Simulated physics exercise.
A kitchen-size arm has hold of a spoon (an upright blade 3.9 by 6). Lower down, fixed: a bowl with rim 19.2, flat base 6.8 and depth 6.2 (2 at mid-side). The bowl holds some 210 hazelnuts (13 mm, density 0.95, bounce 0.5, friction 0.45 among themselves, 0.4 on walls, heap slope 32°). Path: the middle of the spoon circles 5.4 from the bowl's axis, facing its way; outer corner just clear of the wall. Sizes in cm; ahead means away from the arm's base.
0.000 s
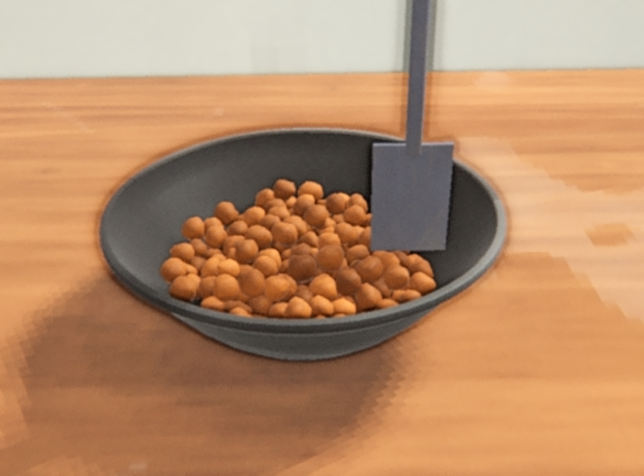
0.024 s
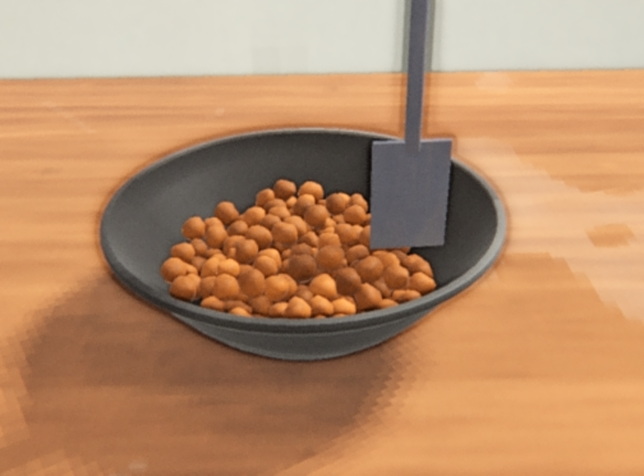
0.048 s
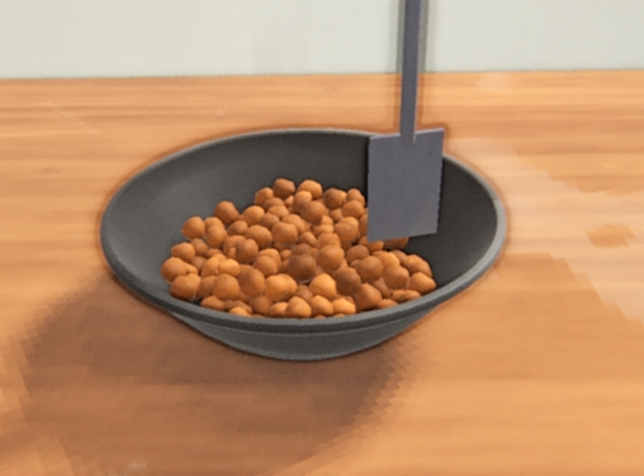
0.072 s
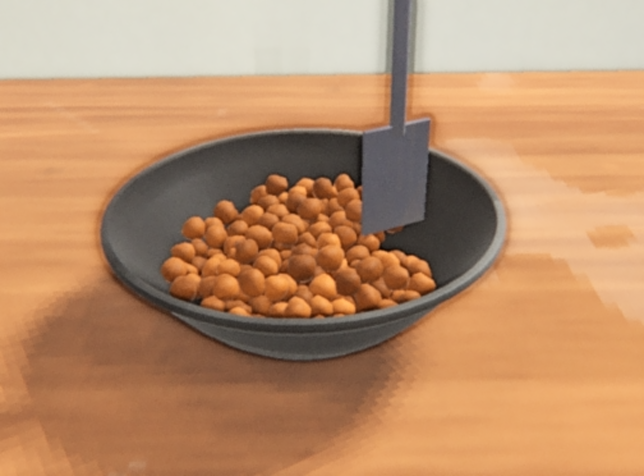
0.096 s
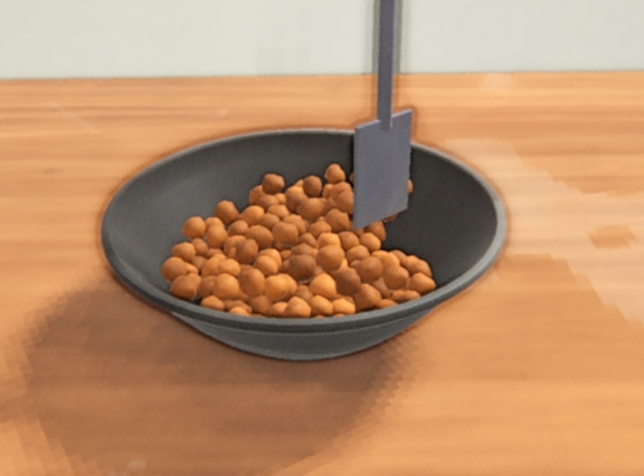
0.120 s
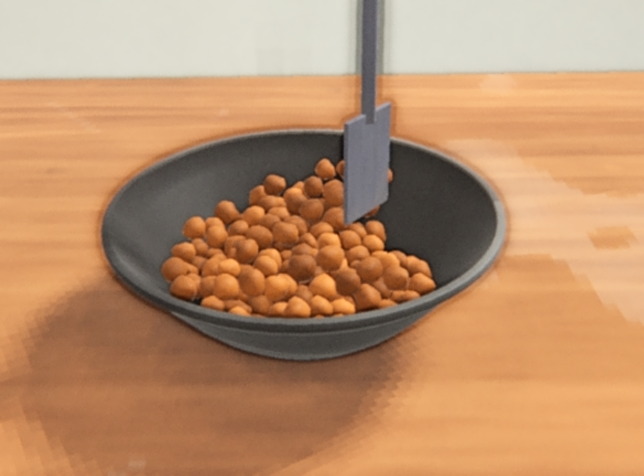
Grey flat-bladed spoon sweeping leftward along the far side of a dark bowl, turning and nudging round brown nuts at the back.
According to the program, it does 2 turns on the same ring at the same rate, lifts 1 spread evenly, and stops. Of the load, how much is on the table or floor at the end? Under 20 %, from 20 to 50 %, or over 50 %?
Under 20 %.
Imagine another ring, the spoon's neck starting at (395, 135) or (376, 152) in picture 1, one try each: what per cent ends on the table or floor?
Close to 10 per cent for the first and close to 5 per cent for the second.
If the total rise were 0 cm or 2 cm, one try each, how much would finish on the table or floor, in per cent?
Estimates: 15 % and 5 %.
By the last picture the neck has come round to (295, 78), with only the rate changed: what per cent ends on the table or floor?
Some 25 %.
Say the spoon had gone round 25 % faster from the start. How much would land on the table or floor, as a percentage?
Then roughly 10 %.
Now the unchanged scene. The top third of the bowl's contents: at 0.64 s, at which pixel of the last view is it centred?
Centre of upper third: Approx. (357, 260) px.
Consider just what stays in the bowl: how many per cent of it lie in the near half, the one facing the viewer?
50 %.
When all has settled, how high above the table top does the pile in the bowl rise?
Top height: Around 5.0 cm.
After 0.64 s, 314° round, highest piece 7 above the table; 204 in the bowl, 8 on the table or floor, 2 in flight or on the tool.
After 1.17 s, 218° round, highest piece 7 above the table; 198 in the bowl, 15 on the table or floor, 1 in flight or on the tool.
After 1.63 s, 0° round, highest piece 5 above the table; 197 in the bowl, 17 on the table or floor.
After 2.33 s, 0° round, highest piece 5 above the table; 197 in the bowl, 17 on the table or floor.
In the end, 197 in the bowl, 17 on the table or floor. That is 8 % on the table or floor.
